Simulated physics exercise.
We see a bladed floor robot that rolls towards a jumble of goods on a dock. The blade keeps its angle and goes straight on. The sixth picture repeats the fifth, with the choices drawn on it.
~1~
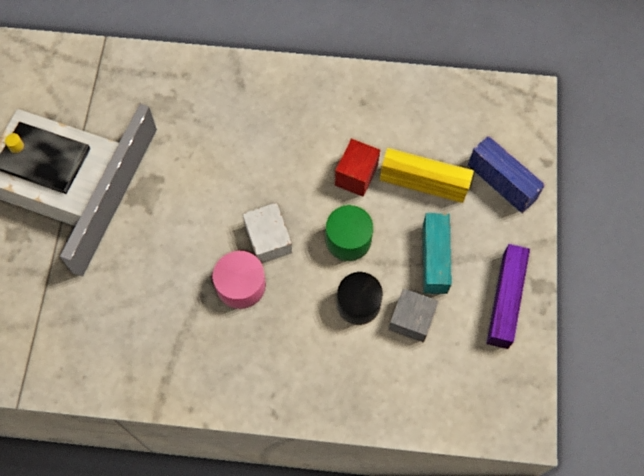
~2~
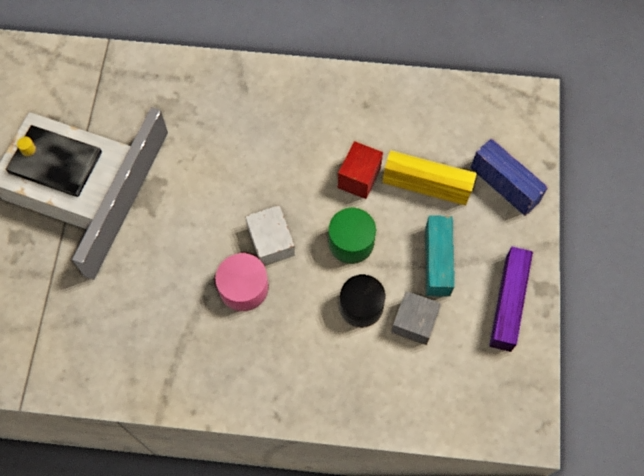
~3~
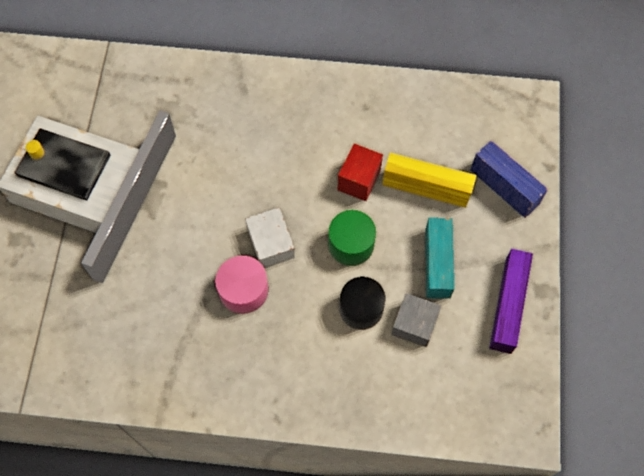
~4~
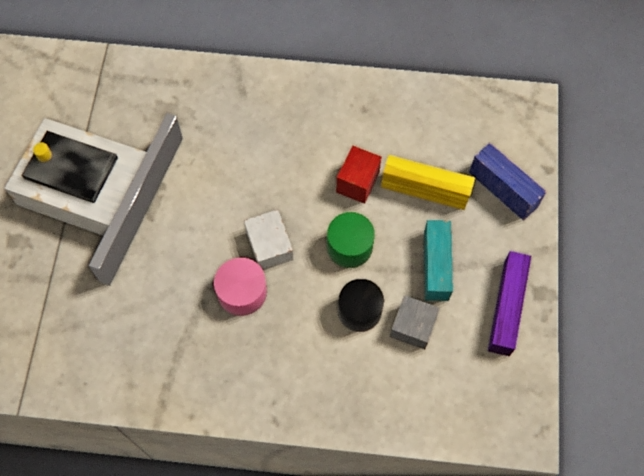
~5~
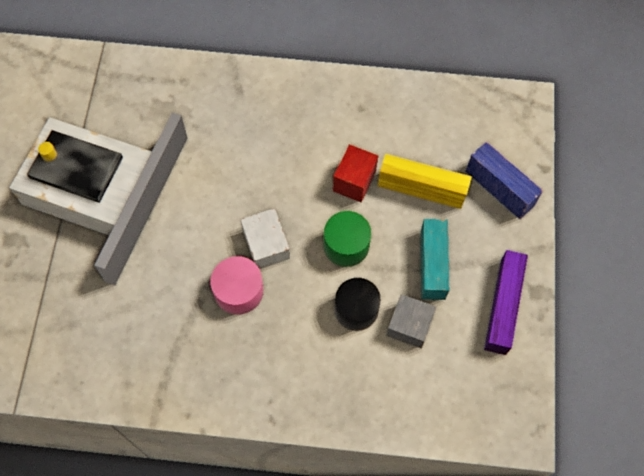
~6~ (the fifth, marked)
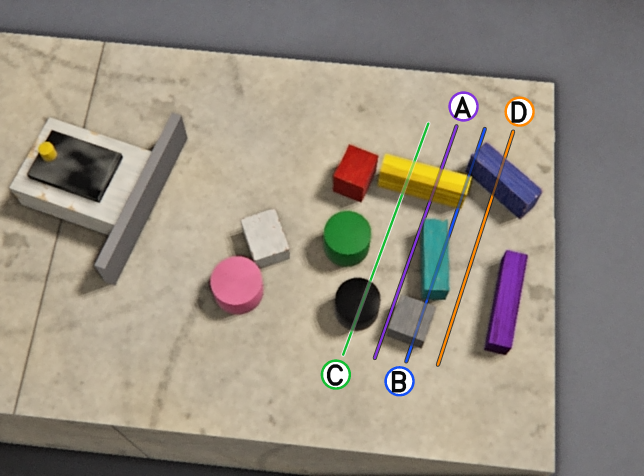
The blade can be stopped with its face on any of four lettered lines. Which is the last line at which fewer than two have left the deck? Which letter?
As far as mark D.
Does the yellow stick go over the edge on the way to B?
No.
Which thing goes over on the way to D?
The yellow stick.
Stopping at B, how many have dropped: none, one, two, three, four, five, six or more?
The count is none.
On the copy, A at (418, 236); B at (448, 239); C at (388, 233); D at (478, 242).
On D. First, robot (201, 179); pink canister (262, 293); white crate (283, 247).
Then, robot (321, 191); yellow stick (480, 195); turquoise bar (451, 260).
Finally, robot (418, 200); yellow stick over the edge; purple stick (540, 313); one fallen.
By contrast, A is within the limit but short; B is within the limit but short; C is within the limit but short.
